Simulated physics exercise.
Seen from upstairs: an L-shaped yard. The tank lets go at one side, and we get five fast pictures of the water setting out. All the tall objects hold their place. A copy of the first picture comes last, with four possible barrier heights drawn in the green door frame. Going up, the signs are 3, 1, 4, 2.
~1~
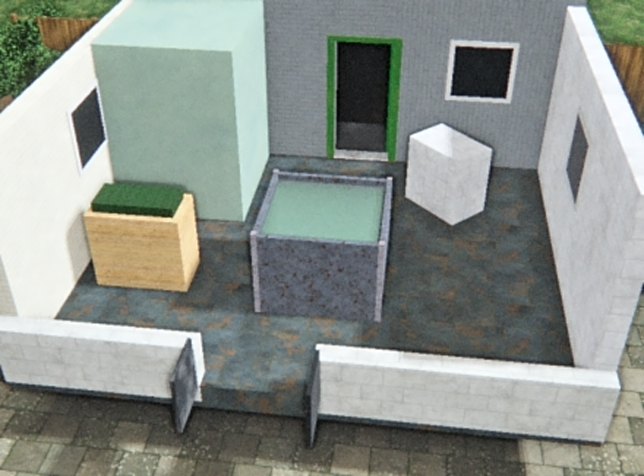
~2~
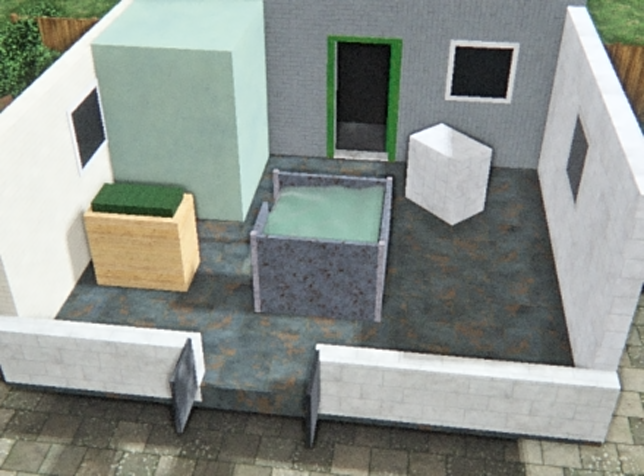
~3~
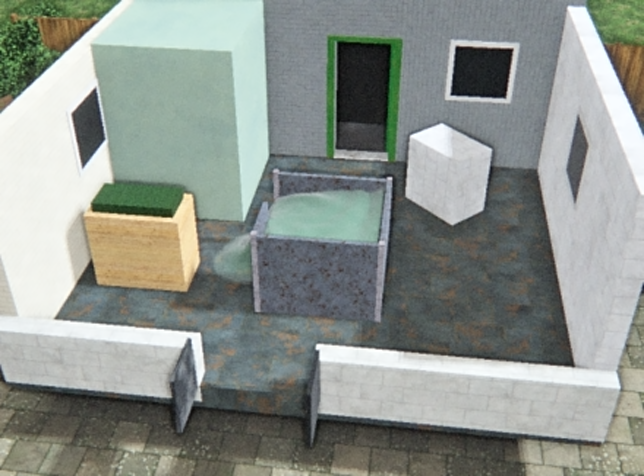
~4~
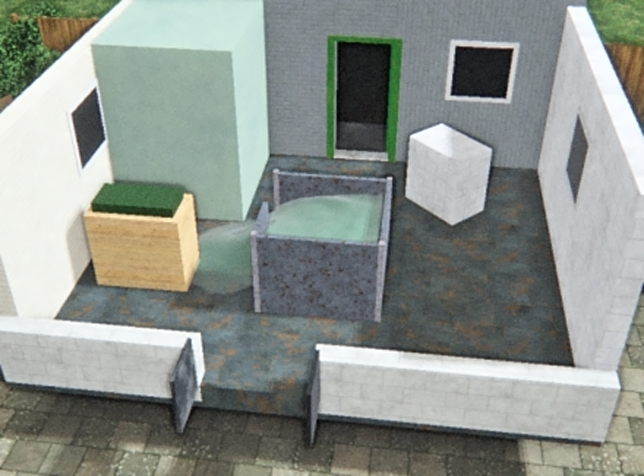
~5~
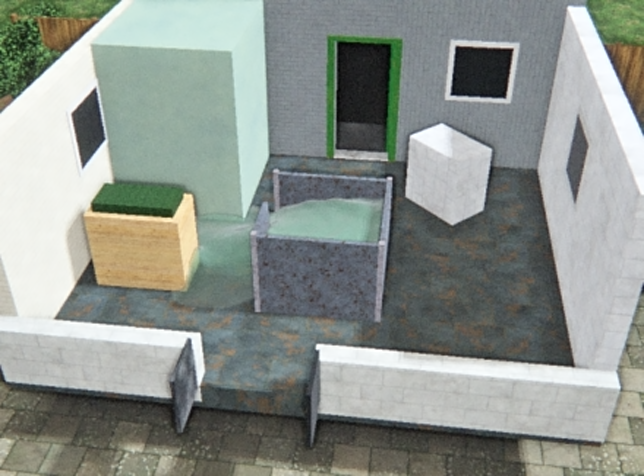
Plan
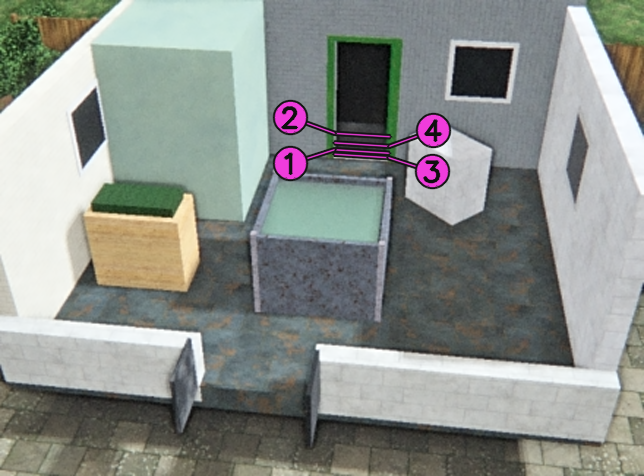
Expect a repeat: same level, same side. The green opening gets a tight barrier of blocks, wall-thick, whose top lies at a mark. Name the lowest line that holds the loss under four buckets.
3 is the one.
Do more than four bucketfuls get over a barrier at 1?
No, not at all.
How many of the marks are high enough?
All of the four.
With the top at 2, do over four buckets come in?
No, not at all.
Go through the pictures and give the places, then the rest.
In the first frame, water in the tank at rest, its middle at (325, 212); foot of the green doorway at (361, 159); open gate at (258, 335).
In the second frame, water covers 1 % of the ground, its front hidden from here.
In the third frame, 3 % of the ground under water, visible out to (219, 258).
In the fourth frame, 6 % of the ground under water, visible out to (204, 271).
In the fifth frame, 11 % of the ground under water, visible out to (185, 293).
In magenta, 1 at (361, 151); 2 at (362, 135); 3 at (361, 156); 4 at (361, 144); from the bottom up 3, 1, 4, 2.
If 1 is chosen, nothing gets over.
If 2 is chosen, nothing gets over.
If 3 is chosen, a splash gets over, under a bucket.
If 4 is chosen, nothing gets over.
